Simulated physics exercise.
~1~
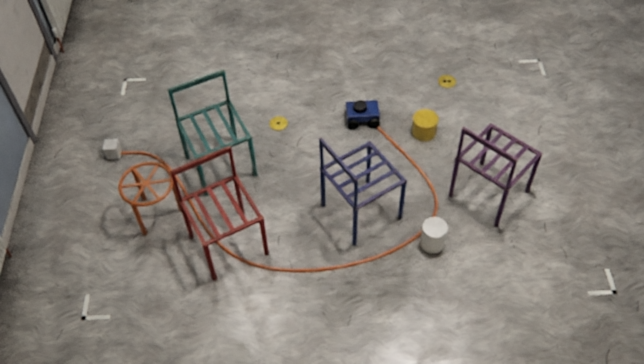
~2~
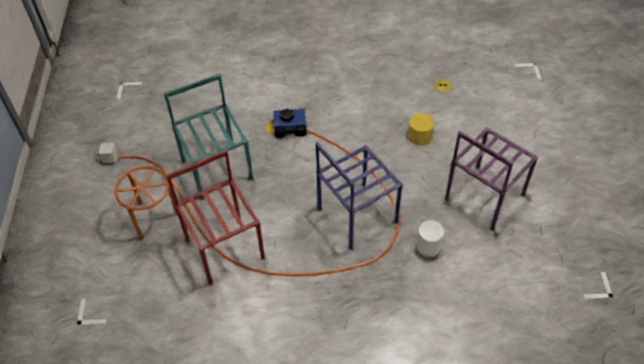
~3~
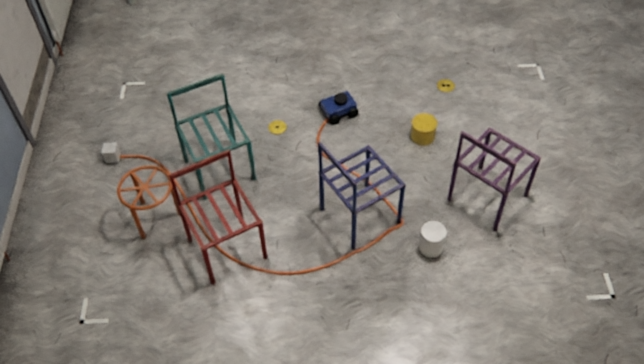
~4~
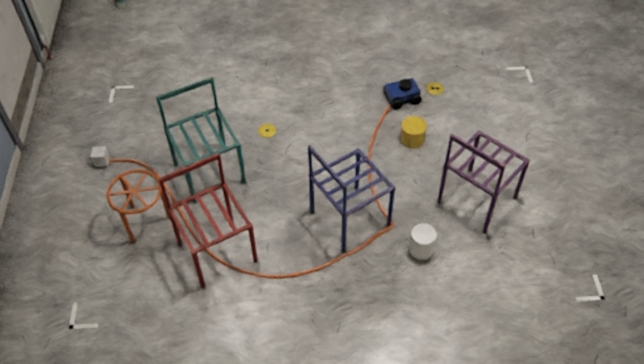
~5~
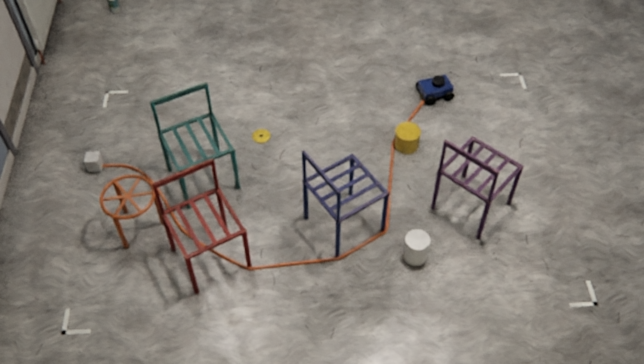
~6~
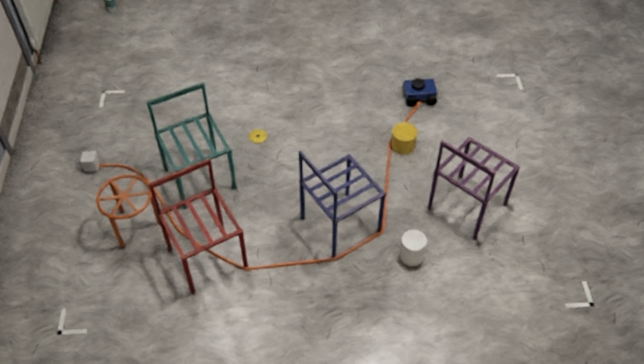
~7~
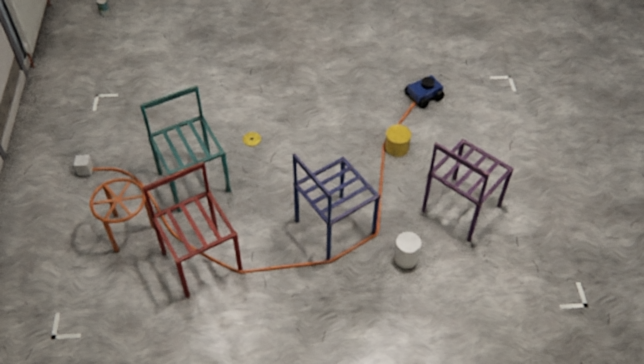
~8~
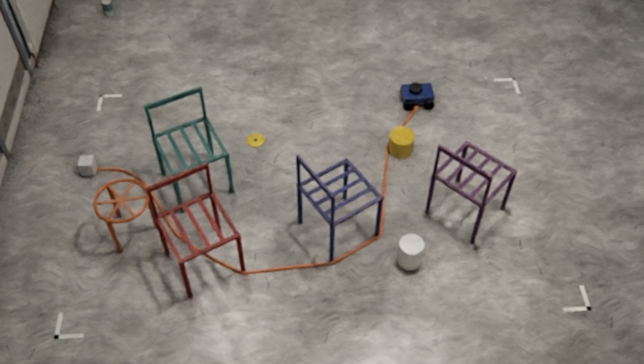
A small blue cart trailing an orange cord moves left to a yellow floor mark, then travels right past a second mark near a yellow bin, the cord tightening around chair legs, and finally stays almost still beyond the bin, with the chairs still standing.
